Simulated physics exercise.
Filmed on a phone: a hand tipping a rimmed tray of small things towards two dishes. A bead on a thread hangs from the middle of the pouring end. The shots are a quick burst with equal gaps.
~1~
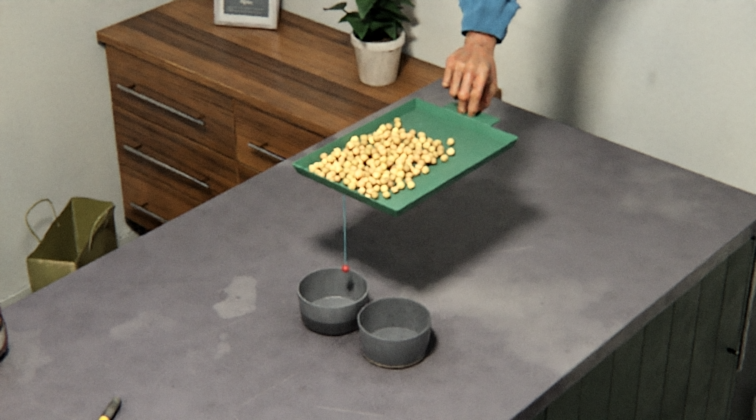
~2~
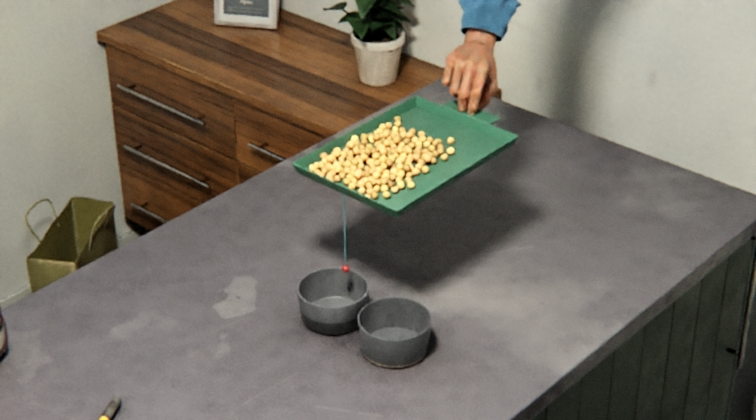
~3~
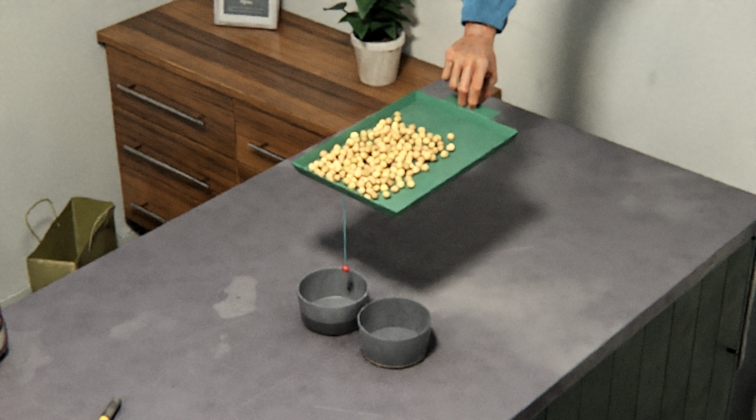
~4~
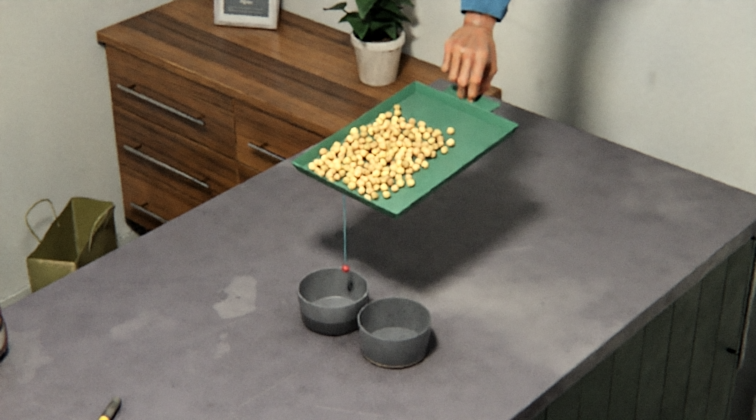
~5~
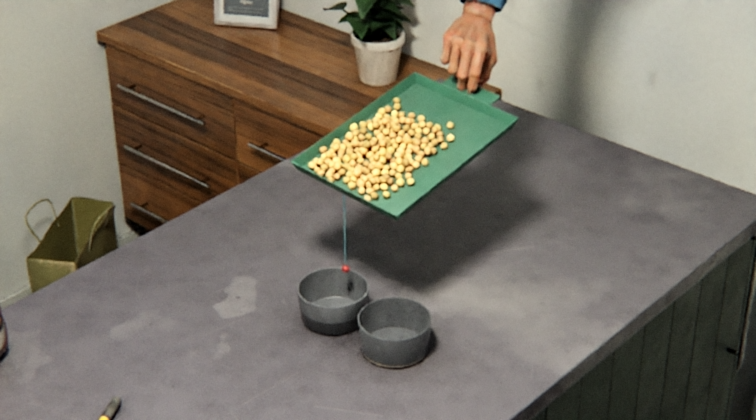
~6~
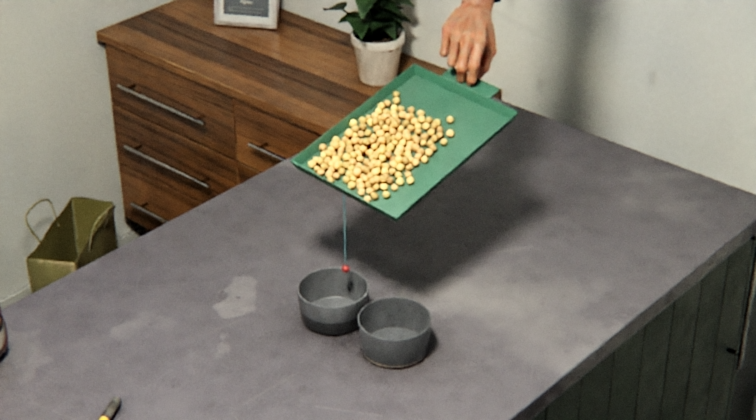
In a room with pale walls, a grey countertop is seen from above at an angle, with a wooden drawer cabinet, a potted plant and an olive bag behind. A hand holds a green tray of dried chickpeas above two dark grey dishes, a red bead hanging on a thread beneath it. The hand slowly raises the tray's far end, its near edge tilting slightly rightward, while the camera stays still.
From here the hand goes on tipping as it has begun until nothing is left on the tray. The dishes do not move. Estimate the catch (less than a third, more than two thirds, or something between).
The two hold more than two thirds of the load.
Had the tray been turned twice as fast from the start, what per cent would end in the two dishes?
About 80 per cent.
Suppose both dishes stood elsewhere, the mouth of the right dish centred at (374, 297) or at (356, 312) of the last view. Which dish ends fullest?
At the first place the right dish, at the second the right-hand dish.
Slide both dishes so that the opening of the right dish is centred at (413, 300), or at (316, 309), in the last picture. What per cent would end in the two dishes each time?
In turn 30 and 30 in a hundred.
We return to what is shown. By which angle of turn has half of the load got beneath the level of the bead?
Roughly 100°.
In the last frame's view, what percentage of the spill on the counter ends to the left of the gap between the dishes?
Some 90 per cent.
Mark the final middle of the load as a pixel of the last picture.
Roughly at (383, 342).
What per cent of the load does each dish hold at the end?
Left dish: 20 %, right dish: 60 %.
Shortly afterwards, tray tipped steeply; all but a few on the tray; only a few outside both; only a few in the air.
Next, tray tipped right over; near two thirds on the tray; a little in the right dish; only a few in the left dish; only a few outside both; near a quarter in the air.
Some moments later, tray tipped past a quarter turn; near two thirds in the right dish; near a quarter in the left dish; near a quarter outside both.
In the end, tray tipped past a quarter turn; near two thirds in the right dish; near a quarter in the left dish; near a quarter outside both.
